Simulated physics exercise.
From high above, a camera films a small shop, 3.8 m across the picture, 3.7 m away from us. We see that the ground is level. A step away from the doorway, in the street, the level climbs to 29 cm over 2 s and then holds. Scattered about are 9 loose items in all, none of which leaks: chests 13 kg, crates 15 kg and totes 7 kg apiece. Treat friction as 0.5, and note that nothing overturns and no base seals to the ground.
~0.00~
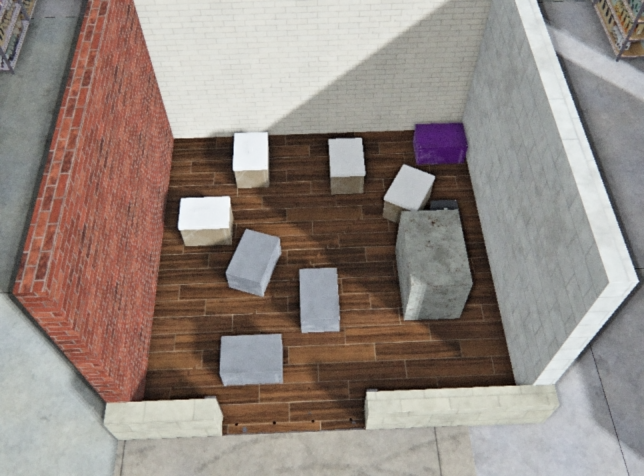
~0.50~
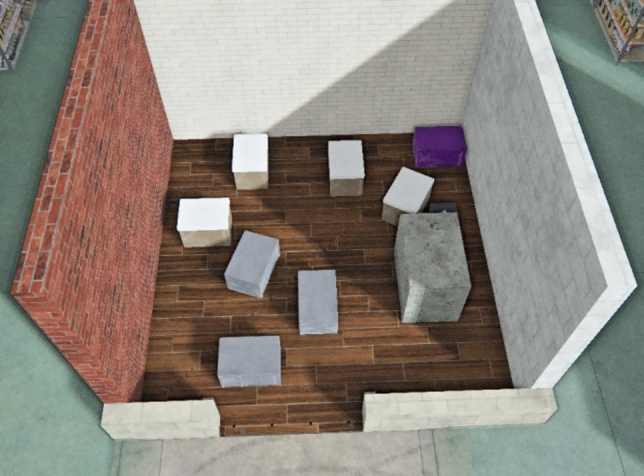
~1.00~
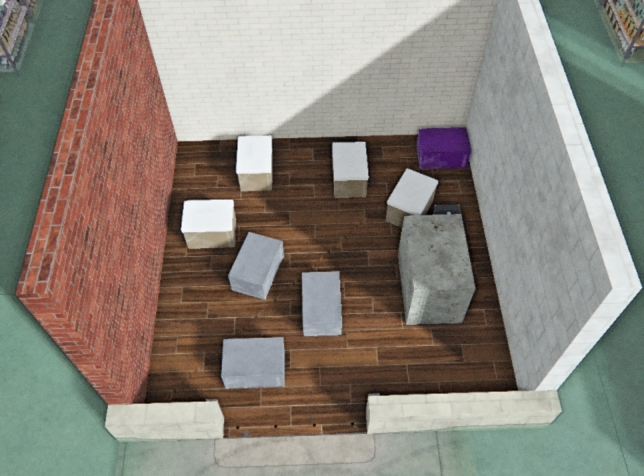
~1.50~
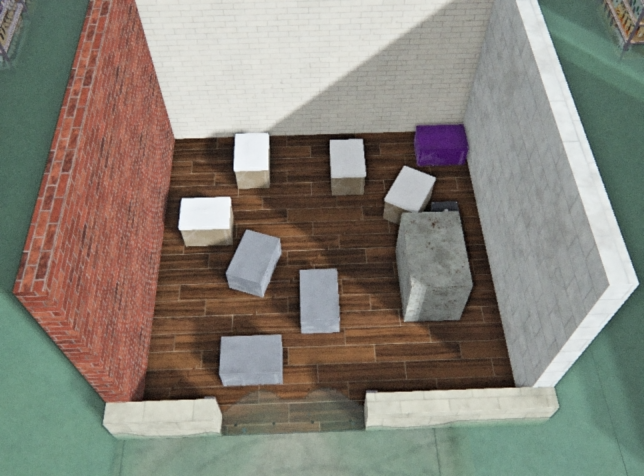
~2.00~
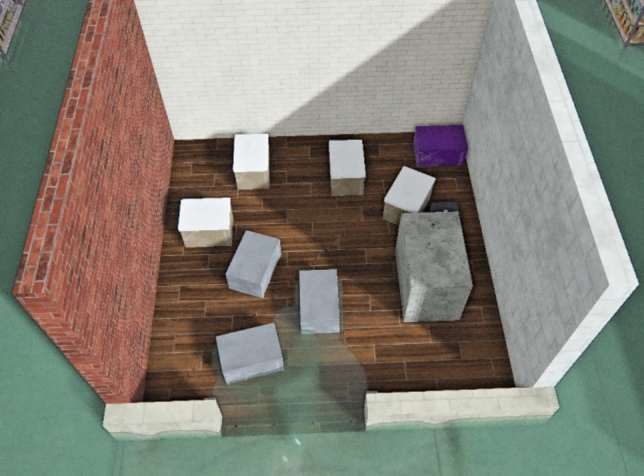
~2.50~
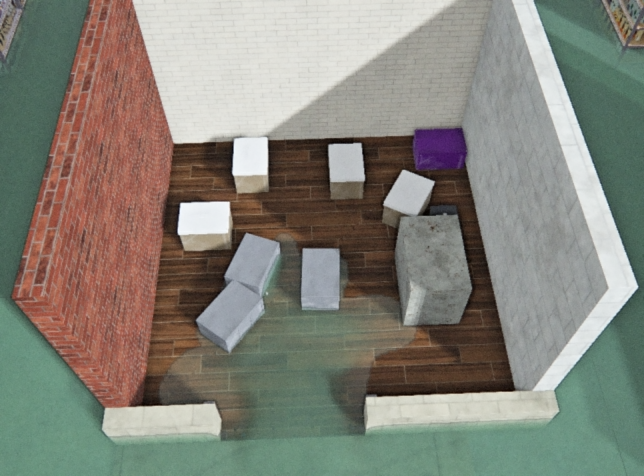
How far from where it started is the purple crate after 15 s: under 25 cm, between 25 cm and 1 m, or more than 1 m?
Between 25 cm and 1 m.
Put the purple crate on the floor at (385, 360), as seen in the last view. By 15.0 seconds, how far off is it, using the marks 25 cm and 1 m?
Result: It drifts only slightly.
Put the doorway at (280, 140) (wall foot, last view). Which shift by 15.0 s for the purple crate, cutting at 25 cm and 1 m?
That would leave the purple crate a long way off.
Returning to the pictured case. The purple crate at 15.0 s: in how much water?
Depth approx. 29 cm.
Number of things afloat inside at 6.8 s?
Total: 9.
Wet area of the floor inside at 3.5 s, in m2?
That flooded area is roughly 9.0 m2.
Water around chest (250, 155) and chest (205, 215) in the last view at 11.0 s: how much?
Some 27 cm at the first, some 28 cm at the second.
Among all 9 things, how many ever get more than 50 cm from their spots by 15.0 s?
Count: 9.
After 3.5 s the purple crate is near (441, 141), 0.0 m from its start, aground; 0 afloat.
After 6.8 s the purple crate is near (450, 163), 0.5 m from its start, afloat; 9 afloat.
After 11.0 s the purple crate is near (441, 153), 0.4 m from its start, afloat; 9 afloat.
After 15.0 s the purple crate is near (446, 166), 0.6 m from its start, afloat; 9 afloat.
